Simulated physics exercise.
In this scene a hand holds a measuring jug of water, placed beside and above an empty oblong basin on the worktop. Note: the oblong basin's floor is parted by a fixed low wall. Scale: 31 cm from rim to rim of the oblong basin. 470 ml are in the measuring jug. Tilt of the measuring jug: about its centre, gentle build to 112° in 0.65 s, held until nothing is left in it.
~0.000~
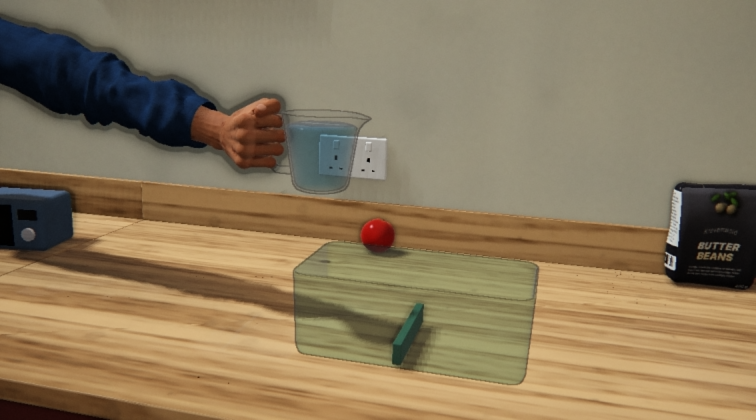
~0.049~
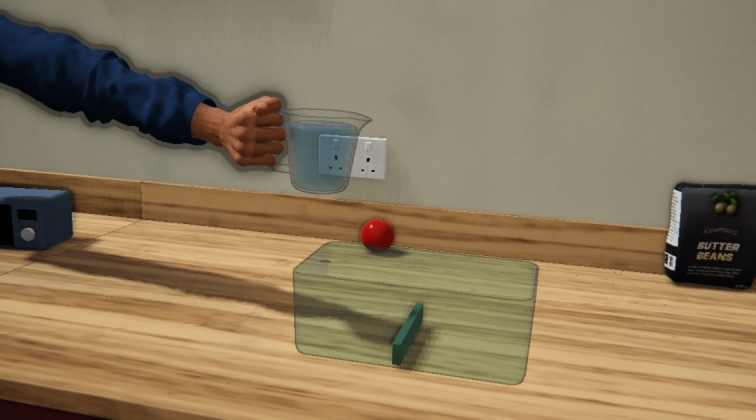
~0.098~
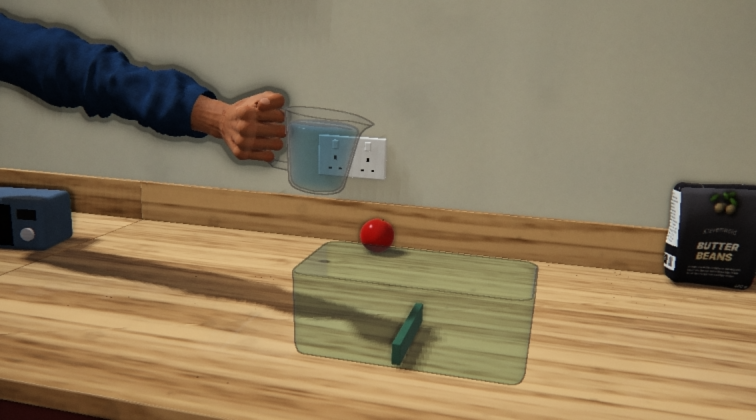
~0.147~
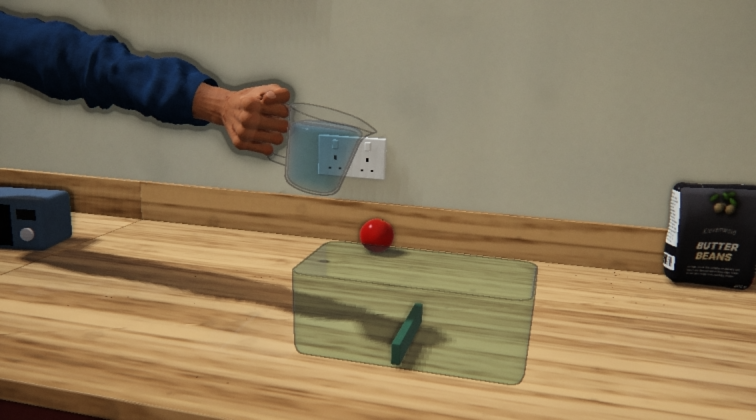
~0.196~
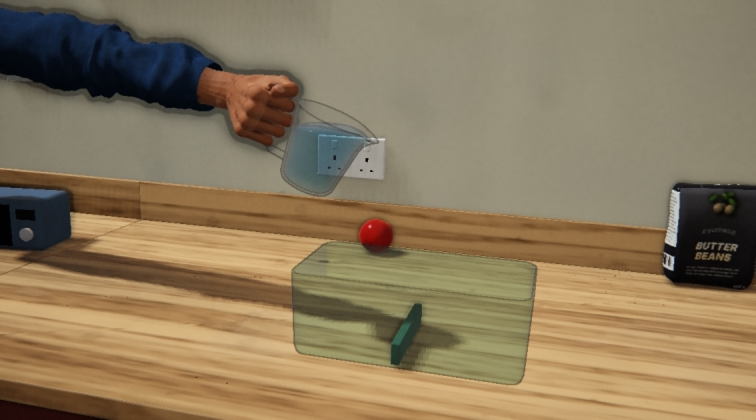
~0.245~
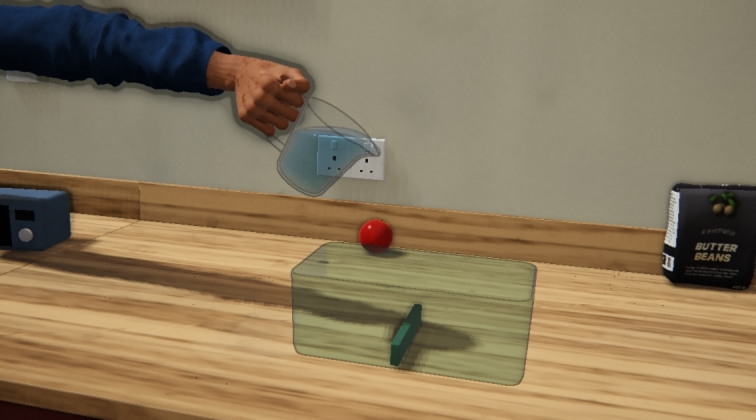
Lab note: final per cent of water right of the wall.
Approx. 33 %.
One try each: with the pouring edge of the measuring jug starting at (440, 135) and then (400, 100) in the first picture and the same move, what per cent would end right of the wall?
I'd expect close to 85 per cent and then close to 85 per cent.
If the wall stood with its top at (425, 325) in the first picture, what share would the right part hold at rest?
Estimate: About 10 percent.
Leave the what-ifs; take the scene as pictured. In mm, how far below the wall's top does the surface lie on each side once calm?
Left 16 mm, right 24 mm.
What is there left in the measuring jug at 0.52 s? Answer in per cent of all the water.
Roughly 38 percent.
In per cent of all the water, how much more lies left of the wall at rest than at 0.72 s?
It comes to some 3 per cent.
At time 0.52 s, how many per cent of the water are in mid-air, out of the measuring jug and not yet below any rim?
At that moment, about 32 percent.
Then, 0.52 s in, the tilt is 101° and 39 per cent is still to pour, 10 is left of the wall and 19 right of it.
Then, 0.72 s in, the tilt is 112° and 3 per cent is still to pour, 60 is left of the wall and 29 right of it.
Then, 0.92 s in, the tilt is 112° and 0 per cent is still to pour, 64 is left of the wall and 32 right of it.
Then, 1.15 s in, the tilt is 112° and 0 per cent is still to pour, 64 is left of the wall and 32 right of it.
Finally, 63 per cent lies left of the wall, 33 right of it and 4 outside.
